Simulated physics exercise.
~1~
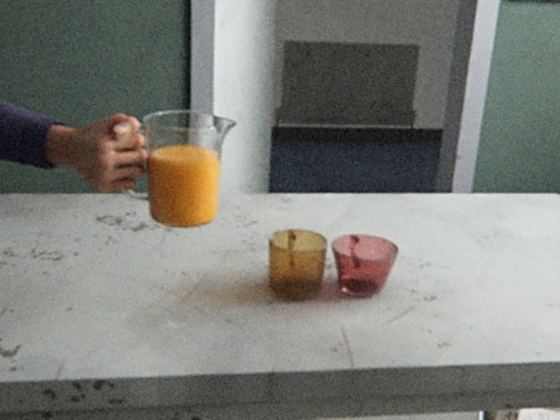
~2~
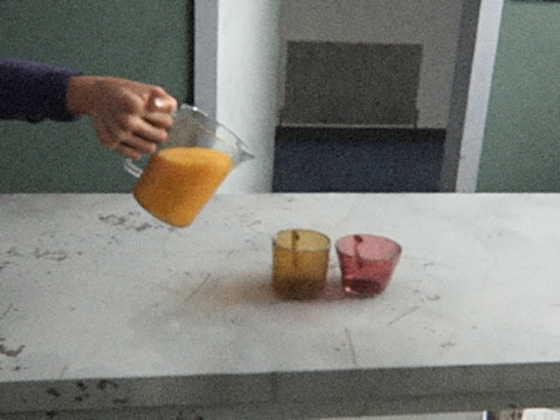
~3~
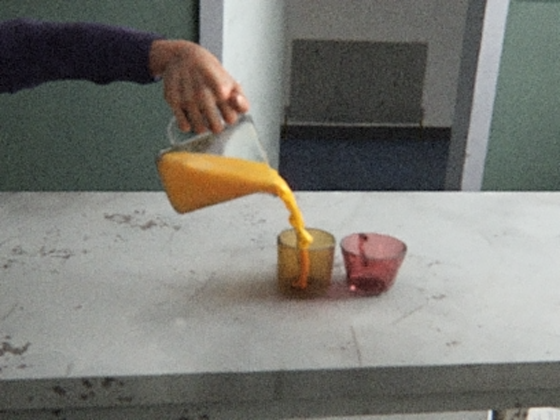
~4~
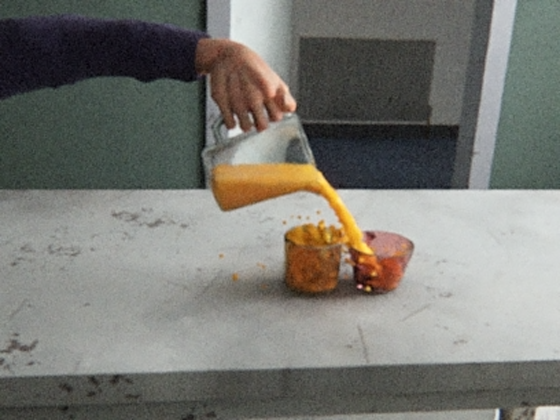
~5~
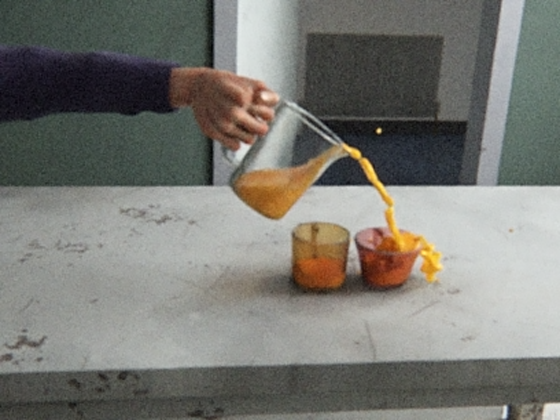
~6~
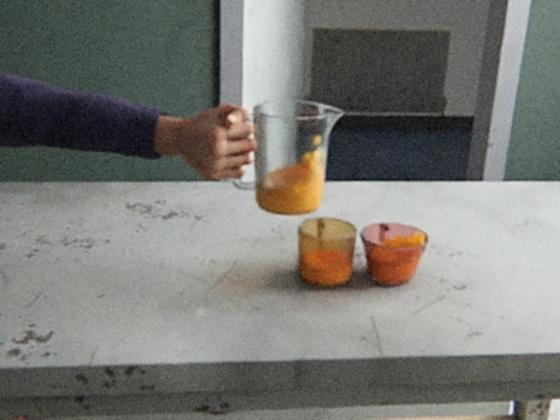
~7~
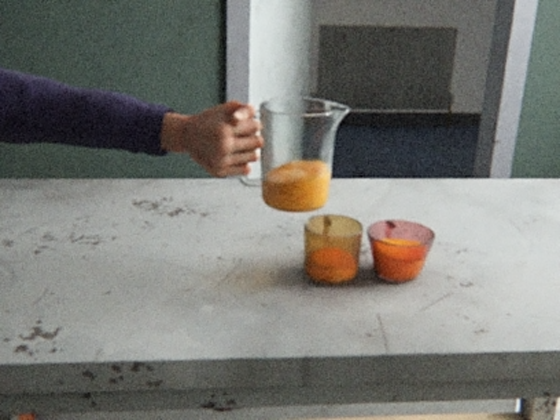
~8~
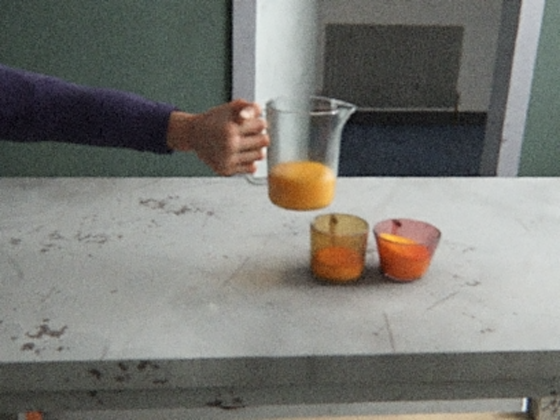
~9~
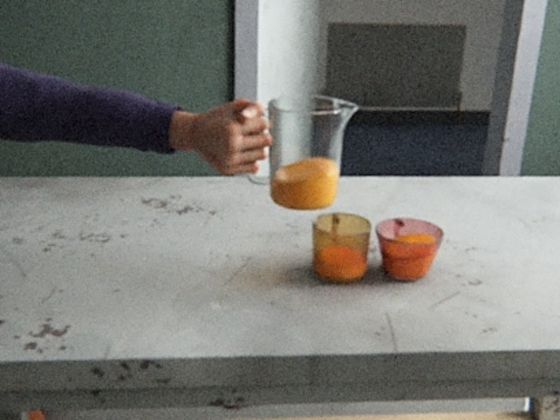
A hand tipped a glass pitcher of orange juice over two empty cups on a worn white table, filling the amber one partway, then the pink one as some splashed out, before levelling the pitcher with juice still inside.
